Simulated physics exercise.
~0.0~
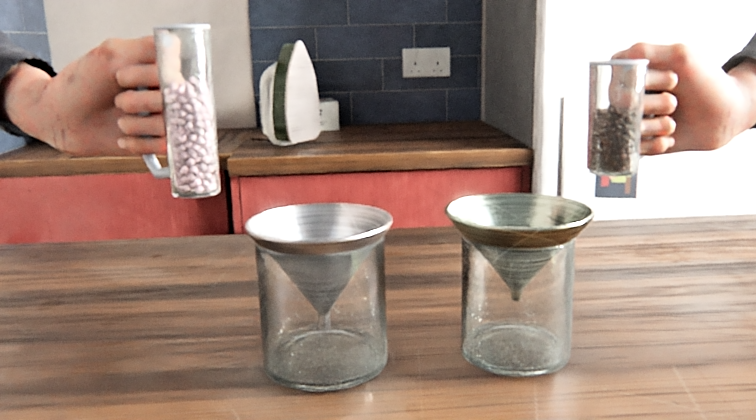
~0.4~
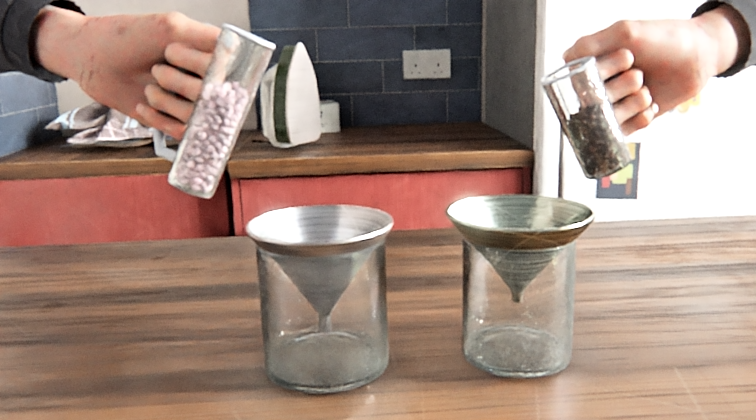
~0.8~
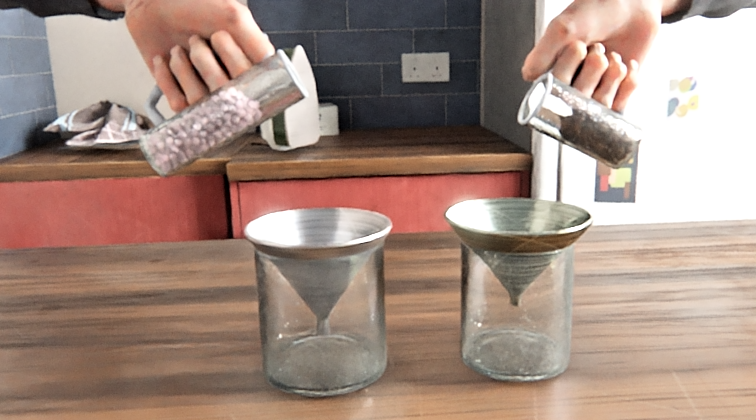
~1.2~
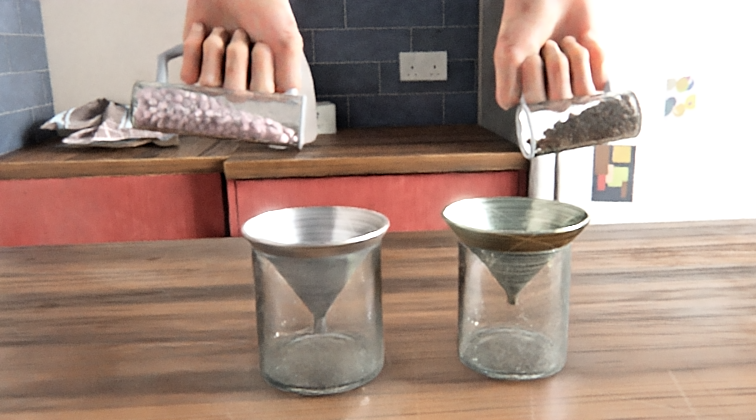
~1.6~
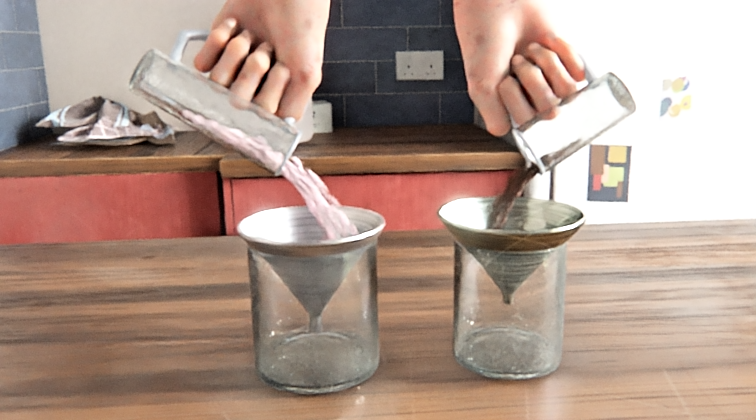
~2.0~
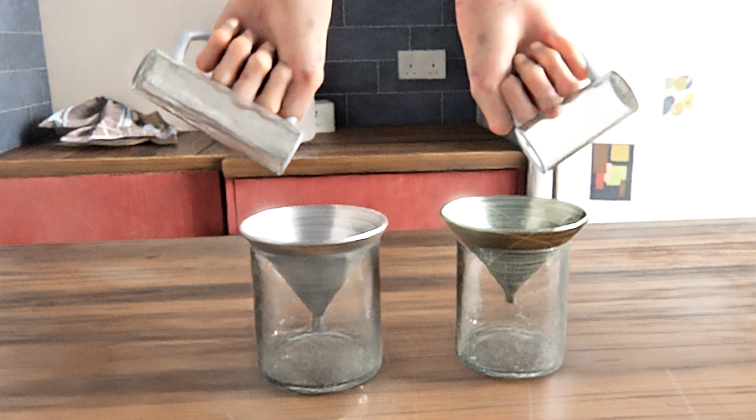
Two hands tip glass cups, pouring pink and dark pieces into funnels, but both jars stay empty.
